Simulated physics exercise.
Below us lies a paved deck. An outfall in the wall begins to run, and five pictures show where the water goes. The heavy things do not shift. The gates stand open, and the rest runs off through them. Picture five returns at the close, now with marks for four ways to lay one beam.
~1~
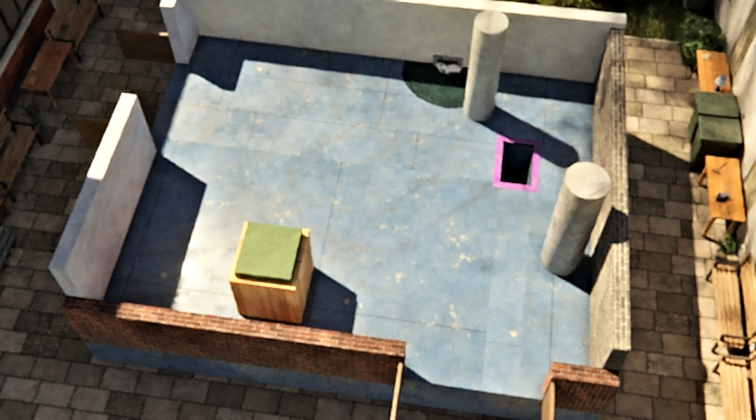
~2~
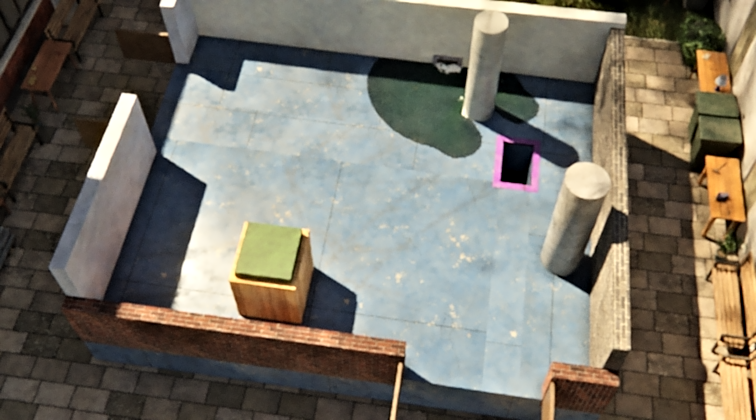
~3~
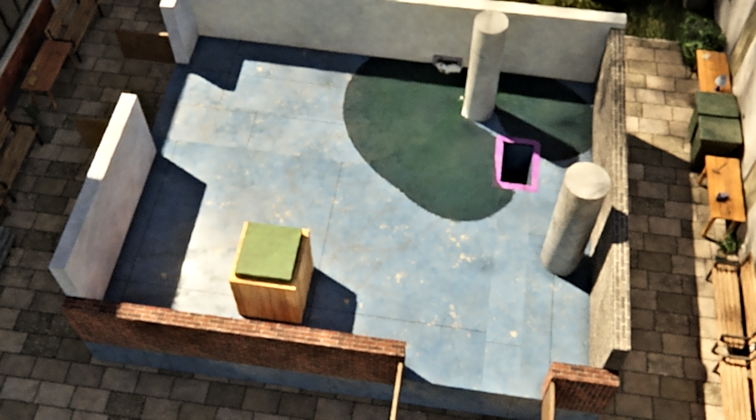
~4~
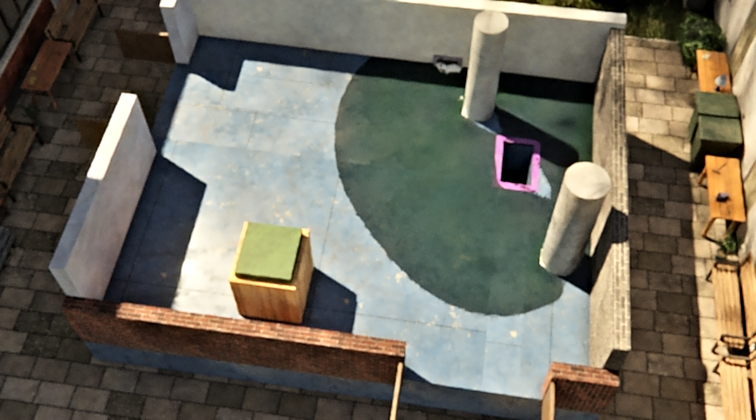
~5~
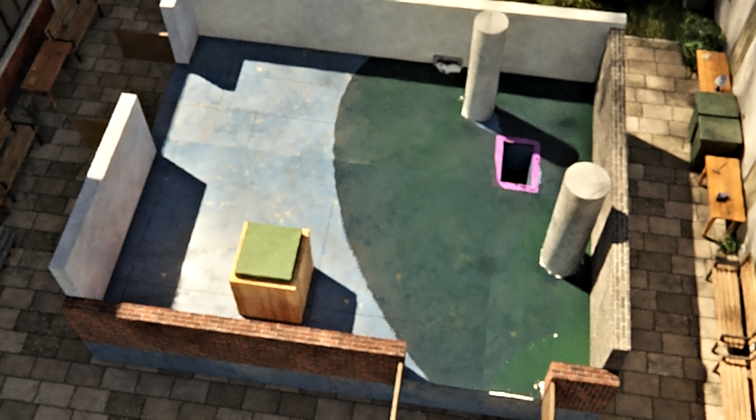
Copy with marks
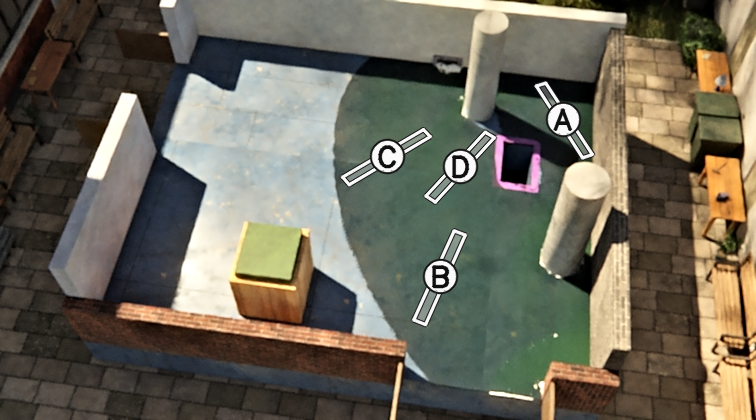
Walled blue courtyard from above, dark green water spreading from the back wall past two pillars and around a pink-edged opening.
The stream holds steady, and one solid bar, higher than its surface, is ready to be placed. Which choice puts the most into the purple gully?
C beats the others.
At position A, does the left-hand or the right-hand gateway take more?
The right one.
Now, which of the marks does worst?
The answer is D.
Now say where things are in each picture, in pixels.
Outfall at (448, 61); purple gully at (517, 163); open gate at (473, 375); open gate at (173, 106); 3 % of the ground under water, visible out to (457, 102); purple gully still dry, in the first picture.
In the second picture, 10 % of the ground under water, visible out to (454, 149); purple gully still dry.
In the third picture, 22 % of the ground under water, visible out to (485, 212); purple gully still dry.
In the fourth picture, 38 % of the ground under water, visible out to (553, 300); purple gully taking water.
In the fifth picture, 49 % of the ground under water, visible out to (586, 338); purple gully taking water.
In white, A from (541, 84) to (587, 156); B from (419, 322) to (459, 232); C from (345, 180) to (426, 133); D from (430, 199) to (489, 134).
Choosing A, about 12 % of the stream goes into the purple gully, about 86 % out by the gates.
Choosing B, about 12 % of the stream goes into the purple gully, about 88 % out by the gates.
Choosing C, about 19 % of the stream goes into the purple gully, about 81 % out by the gates.
Choosing D, about 4 % of the stream goes into the purple gully, about 96 % out by the gates.
